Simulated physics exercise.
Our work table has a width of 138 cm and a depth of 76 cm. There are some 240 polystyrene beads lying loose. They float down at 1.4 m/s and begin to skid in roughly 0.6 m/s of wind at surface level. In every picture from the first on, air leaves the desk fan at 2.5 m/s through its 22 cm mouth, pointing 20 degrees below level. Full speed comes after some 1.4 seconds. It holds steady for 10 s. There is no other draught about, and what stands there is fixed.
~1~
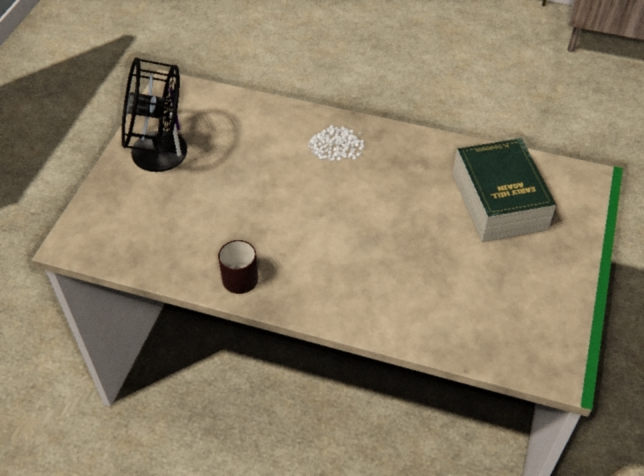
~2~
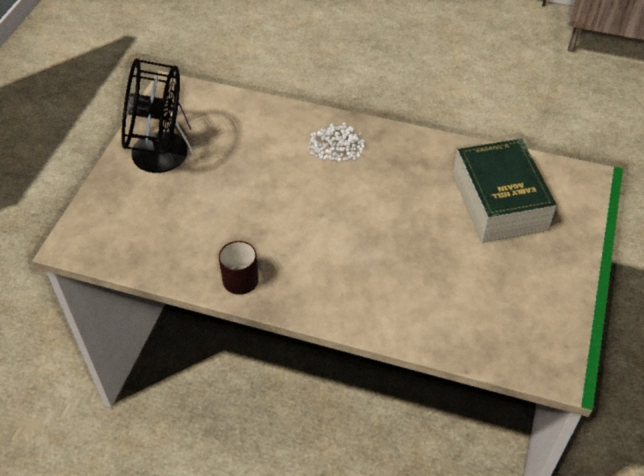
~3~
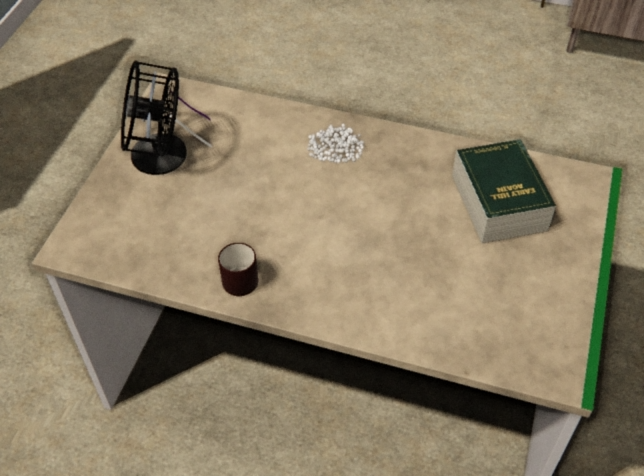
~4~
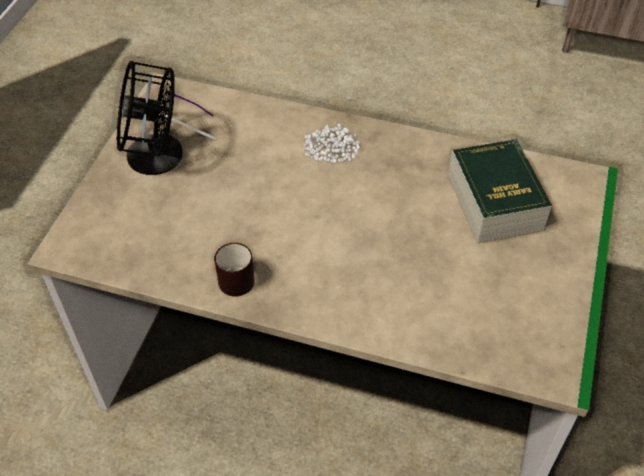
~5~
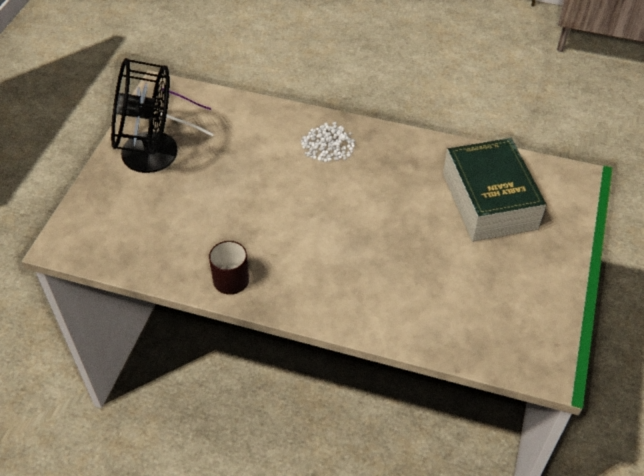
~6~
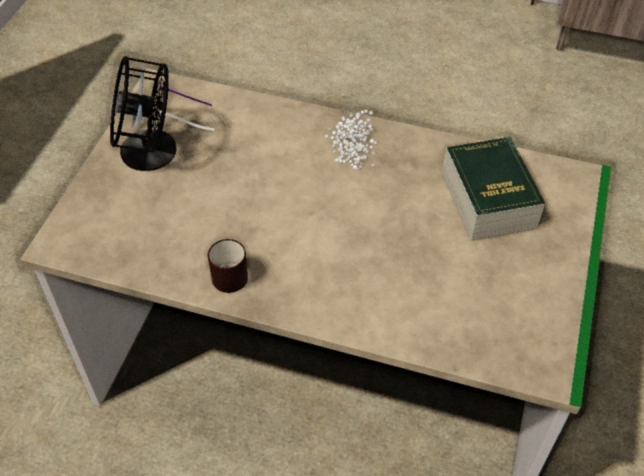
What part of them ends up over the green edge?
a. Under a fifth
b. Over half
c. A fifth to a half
(a) Under a fifth.
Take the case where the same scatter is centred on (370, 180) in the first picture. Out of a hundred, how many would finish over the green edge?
Share at the end: Near 80 %.
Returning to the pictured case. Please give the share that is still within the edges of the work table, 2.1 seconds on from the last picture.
It should be roughly 1 % by then.
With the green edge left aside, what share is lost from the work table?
I would put it at around 90 per cent.
Then, 0.9 s after the last picture, 0 % are over the green edge; 87 % have settled or left.
Then, 2.1 s after the last picture, 5 % are over the green edge; 98 % have settled or left.
Then, 4.4 s after the last picture, 6 % are over the green edge; 100 % have settled or left.
Then, 8.9 s after the last picture, at the end, 6 % are over the green edge.
